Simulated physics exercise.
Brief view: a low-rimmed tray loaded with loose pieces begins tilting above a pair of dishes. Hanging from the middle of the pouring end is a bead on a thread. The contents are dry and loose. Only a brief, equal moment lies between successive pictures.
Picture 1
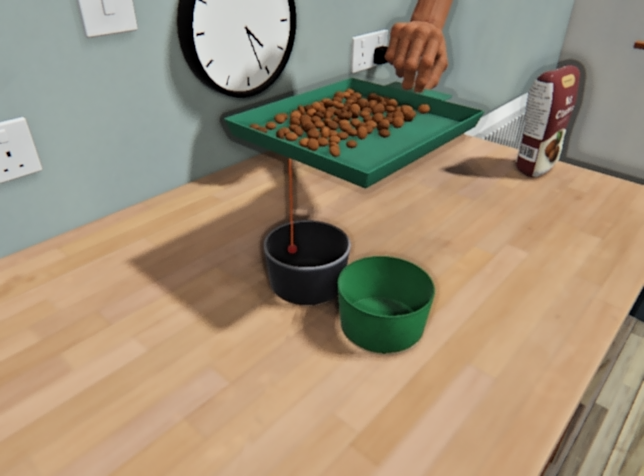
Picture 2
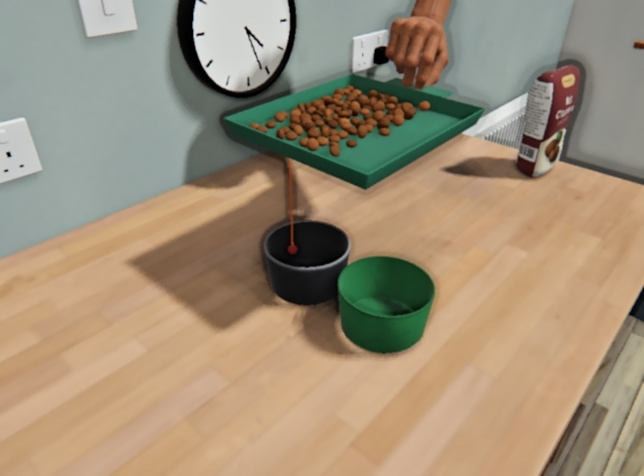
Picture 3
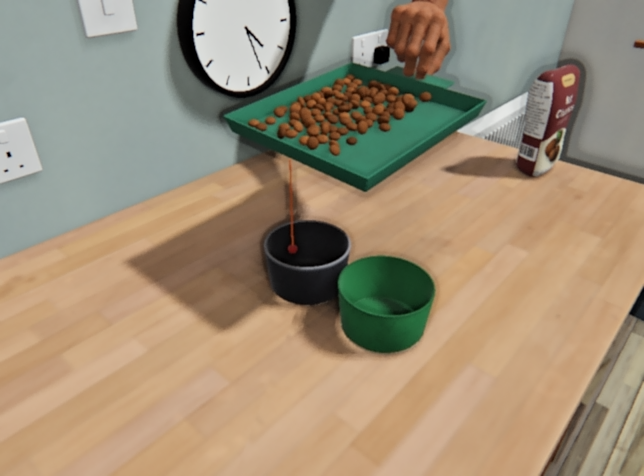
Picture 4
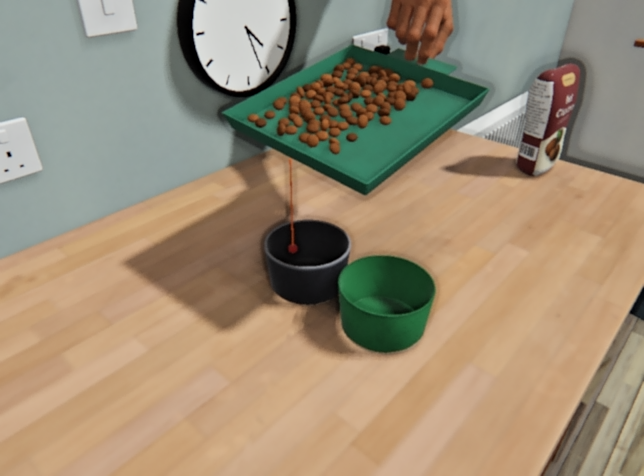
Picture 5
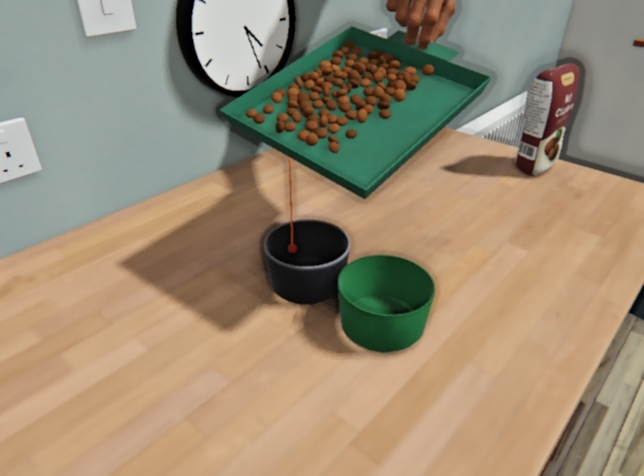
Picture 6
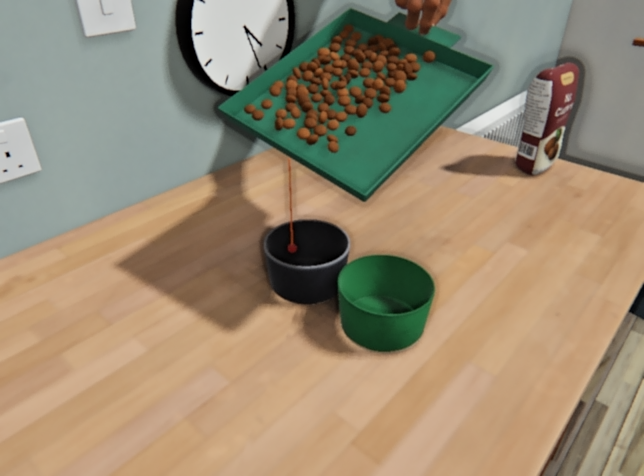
A hand tilts a green tray of brown kibble above a black bowl and a green bowl.
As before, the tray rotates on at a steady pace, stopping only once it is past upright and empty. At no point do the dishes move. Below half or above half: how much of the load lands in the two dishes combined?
Below half.
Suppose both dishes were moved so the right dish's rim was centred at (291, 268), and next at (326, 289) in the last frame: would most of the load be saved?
Together the dishes get less than a half first, then beyond half.
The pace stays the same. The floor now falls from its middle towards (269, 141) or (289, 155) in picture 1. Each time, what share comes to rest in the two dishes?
0 %, give or take, and then 0 %.
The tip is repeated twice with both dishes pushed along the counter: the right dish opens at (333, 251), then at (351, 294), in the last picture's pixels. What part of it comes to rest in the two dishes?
The first position comes out at 0 per cent, the other at 70 per cent.
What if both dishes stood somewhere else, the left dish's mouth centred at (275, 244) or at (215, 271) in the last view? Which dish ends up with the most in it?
Result, try one: The right of the two; try two: The right of the two.
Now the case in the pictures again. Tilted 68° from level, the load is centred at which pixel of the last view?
About (339, 174).
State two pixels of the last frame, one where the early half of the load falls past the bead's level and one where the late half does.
(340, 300), then (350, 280).
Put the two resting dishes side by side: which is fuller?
More ends up in the dish to the right.
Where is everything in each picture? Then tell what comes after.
The first picture shows corners of the pouring end at (231, 118) and (367, 169), level; middle of the load at (348, 117), bits of dog kibble; left dish at (277, 278); right dish at (355, 326); bead on its thread at (292, 249).
The second picture shows corners of the pouring end at (231, 118) and (367, 171), level; middle of the load at (348, 115).
The third picture shows corners of the pouring end at (231, 115) and (366, 174), tipped barely, lowest at the right corner; middle of the load at (348, 108).
The fourth picture shows corners of the pouring end at (229, 112) and (366, 179), tipped a little, lowest at the right corner; middle of the load at (348, 98).
The fifth picture shows corners of the pouring end at (227, 109) and (365, 184), tipped clearly, lowest at the right corner; middle of the load at (347, 89).
The sixth picture shows corners of the pouring end at (225, 107) and (364, 189), tipped clearly, lowest at the right corner; middle of the load at (347, 79); left dish at (277, 277); right dish at (356, 324).
Soon after the last picture, tray tipped steeply; most on the tray; a small part in the air.
A little later, tray tipped past a quarter turn; a stray few on the tray; about a quarter in the right dish; about two thirds outside both; a small part in the air.
Later still, tray tipped past a quarter turn; about a third in the right dish; about two thirds outside both.
At rest, tray tipped past a quarter turn; about a third in the right dish; none in the left dish; about two thirds outside both.
